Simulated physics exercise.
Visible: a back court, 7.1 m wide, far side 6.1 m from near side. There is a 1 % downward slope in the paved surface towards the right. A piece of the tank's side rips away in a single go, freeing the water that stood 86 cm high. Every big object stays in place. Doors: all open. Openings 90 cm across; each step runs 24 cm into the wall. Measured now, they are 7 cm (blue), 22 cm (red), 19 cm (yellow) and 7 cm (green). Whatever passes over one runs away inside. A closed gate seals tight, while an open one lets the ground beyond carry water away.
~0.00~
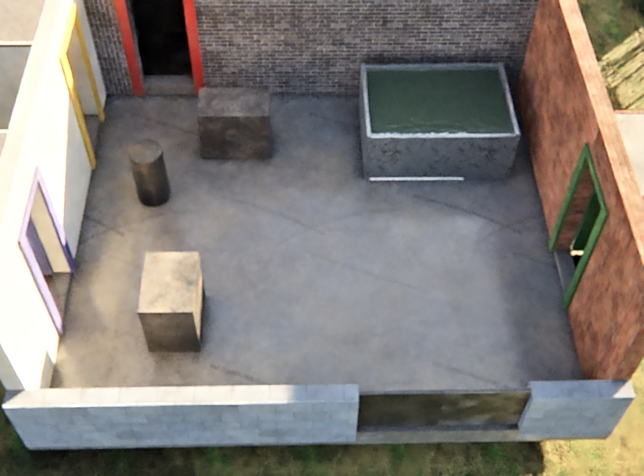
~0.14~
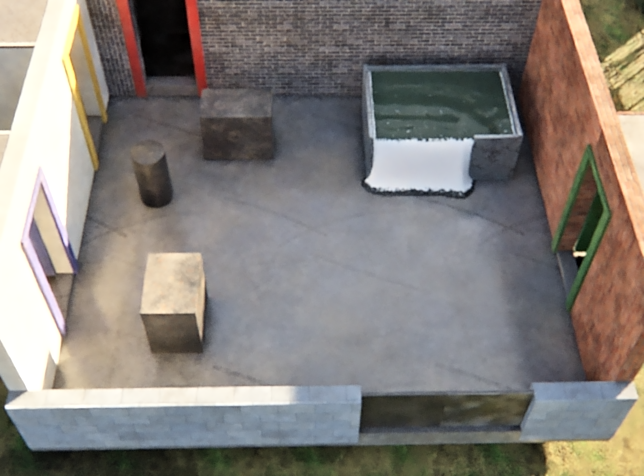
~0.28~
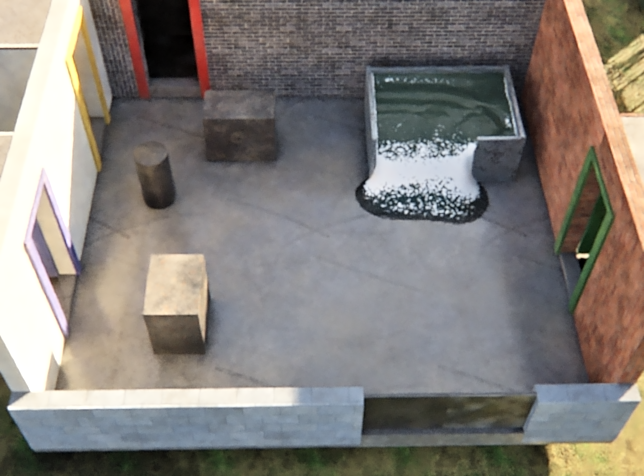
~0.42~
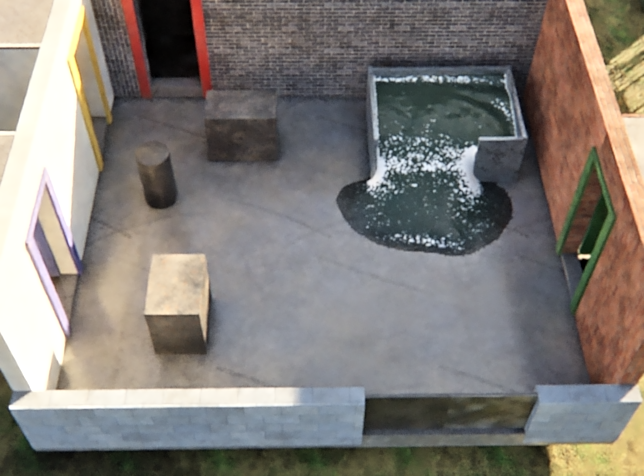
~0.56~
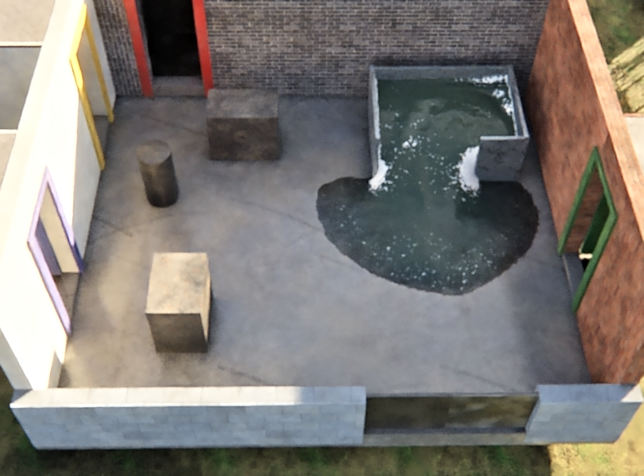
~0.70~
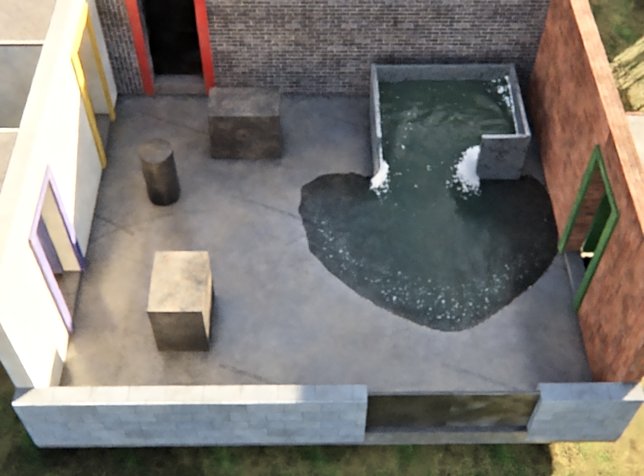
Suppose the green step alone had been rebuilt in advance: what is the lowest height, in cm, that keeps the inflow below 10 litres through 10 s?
About 14.5 cm.
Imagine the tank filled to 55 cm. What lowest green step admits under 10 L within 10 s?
Roughly 9.0 centimetres.
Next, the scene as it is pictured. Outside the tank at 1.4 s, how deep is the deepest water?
Close to 36 centimetres.
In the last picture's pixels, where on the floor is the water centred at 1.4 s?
The centre of all the water is around (435, 209).
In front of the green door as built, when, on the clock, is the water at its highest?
I'd guess close to 3.8 seconds.
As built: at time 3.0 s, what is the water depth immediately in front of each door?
Centimetres: Blue = 1, red = 0, yellow = 0, green = 7.
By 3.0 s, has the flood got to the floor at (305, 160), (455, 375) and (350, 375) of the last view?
Listed order - unwetted, soaked through, soaked through.
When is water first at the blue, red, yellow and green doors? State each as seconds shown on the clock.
Times: Blue 3.0 s, red 6.0 s, yellow 5.0 s, green 0.8 s.
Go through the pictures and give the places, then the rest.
In the first frame, the tank at (437, 103) is whole and still, 86 cm deep; the green door at (576, 234) is dry.
In the second frame, water pours out at (420, 165) and has run 0.4 m, to (459, 195); about 9 cm deep outside, 86 cm at the back.
In the third frame, the front is at (434, 217), 0.8 m from the gap at (423, 168); 1.2 m2 of floor is wet, 81 cm left at the back.
In the fourth frame, the gap is at (424, 170), the front 1.5 m out at (448, 252); the back of the tank holds 73 cm.
In the fifth frame, the front is at (450, 291), 2.2 m from the gap at (425, 170); 5.2 m2 of floor is wet, 75 cm left at the back.
In the sixth frame, the front is at (435, 325), 2.8 m from the gap at (427, 168); 7.5 m2 of floor is wet, 68 cm left at the back; the green door at (586, 236), 2.8 m from the gap, is still 0.5 m from the nearest water.
After 1.4 s water covers 45 % of the floor, deepest (36 cm) near (408, 186); 10 cm at the green door, 1 litre in over its 7 cm step.
After 3.0 s water covers 60 % of the floor, deepest (29 cm) near (54, 417); 7 cm at the green door, 9 litres in over its 7 cm step.
After 10.0 s water covers 100 % of the floor, deepest (15 cm) near (400, 100); 8 cm at the green door, 108 litres in over its 7 cm step.
At the green door as built, the water arrived by 0.9 s and peaked near 16 cm at 3.8 s.
Run again over the same 10 s with other heights there, 29 litres in over 11.5 cm, 4 litres over 16 cm. The limit of 10 litres is kept from about 14.5 cm up.
